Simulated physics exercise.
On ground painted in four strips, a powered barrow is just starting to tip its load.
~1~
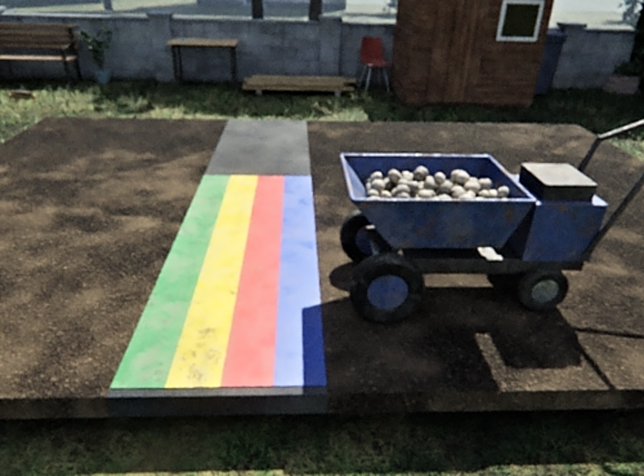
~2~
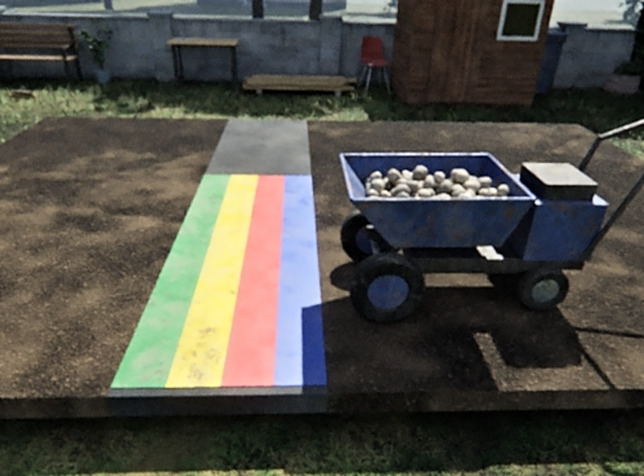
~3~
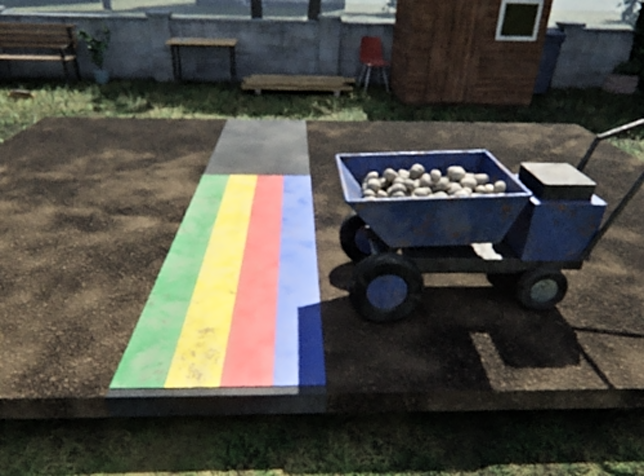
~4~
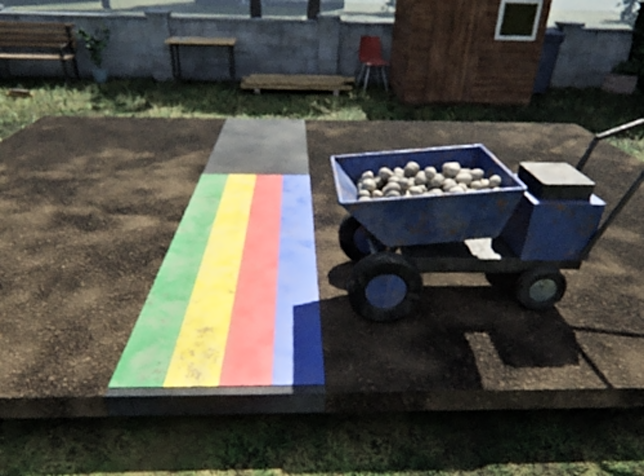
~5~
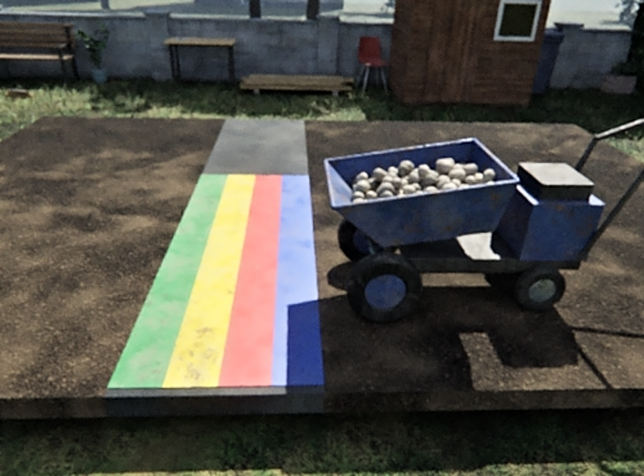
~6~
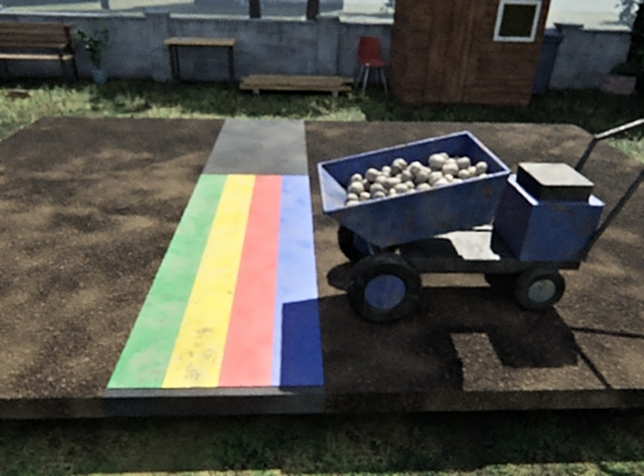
A blue powered barrow with a skip full of pale, rounded pebbles stands on a dark platform in a sunny yard, seen from slightly above by a still camera. To its left, green, yellow, red and blue strips lie side by side, with benches, a wall and a wooden shed behind. The skip starts level, then slowly tilts, its left end dipping as its right end rises.
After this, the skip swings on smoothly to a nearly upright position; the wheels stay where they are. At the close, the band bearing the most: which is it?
It is the red band.
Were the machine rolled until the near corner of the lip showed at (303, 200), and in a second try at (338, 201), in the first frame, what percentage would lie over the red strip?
About 10 percent at the first place and about 30 percent at the second.
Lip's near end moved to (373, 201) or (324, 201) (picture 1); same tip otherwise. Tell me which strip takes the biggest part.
The strip in red for the first spot, the yellow one for the second.
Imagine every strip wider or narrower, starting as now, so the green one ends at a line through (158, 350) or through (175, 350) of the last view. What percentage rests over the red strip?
Shares: Close to 30 %; close to 20 %.
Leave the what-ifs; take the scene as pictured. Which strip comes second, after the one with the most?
That would be yellow.
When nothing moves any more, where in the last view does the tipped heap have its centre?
The centre settles at about (238, 284).
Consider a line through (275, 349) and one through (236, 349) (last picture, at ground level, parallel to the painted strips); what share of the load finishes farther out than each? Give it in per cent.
Close to 80 per cent, then close to 50 per cent.
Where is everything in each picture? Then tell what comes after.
Lip of the skip at (353, 201), level; top of the load at (430, 195), river pebbles; blue strip at (300, 345); red strip at (251, 345); yellow strip at (203, 345); green strip at (153, 346), in the first frame.
Lip of the skip at (352, 201), level; top of the load at (430, 194), in the second frame.
Lip of the skip at (347, 202), tipped barely; top of the load at (442, 185), in the third frame.
Lip of the skip at (341, 204), tipped barely; top of the load at (448, 186), in the fourth frame.
Lip of the skip at (334, 208), tipped a little; top of the load at (457, 176), in the fifth frame.
Lip of the skip at (325, 213), tipped a little; top of the load at (450, 171); blue strip at (297, 344); red strip at (249, 345); yellow strip at (200, 345); green strip at (150, 346), in the sixth frame.
Soon, skip tipped steeply; all in the skip.
A while on, skip tipped steeply; most in the skip; a small part over the red strip; a stray few over the yellow strip.
Towards the end, skip tipped right over; about a quarter in the skip; a stray few over the blue strip; about a third over the red strip; about a quarter over the yellow strip; a small part over the green strip; a stray few off the paint.
Finally, skip tipped right over; about a quarter in the skip; a stray few over the blue strip; about a third over the red strip; about a quarter over the yellow strip; a small part over the green strip; a stray few off the paint.
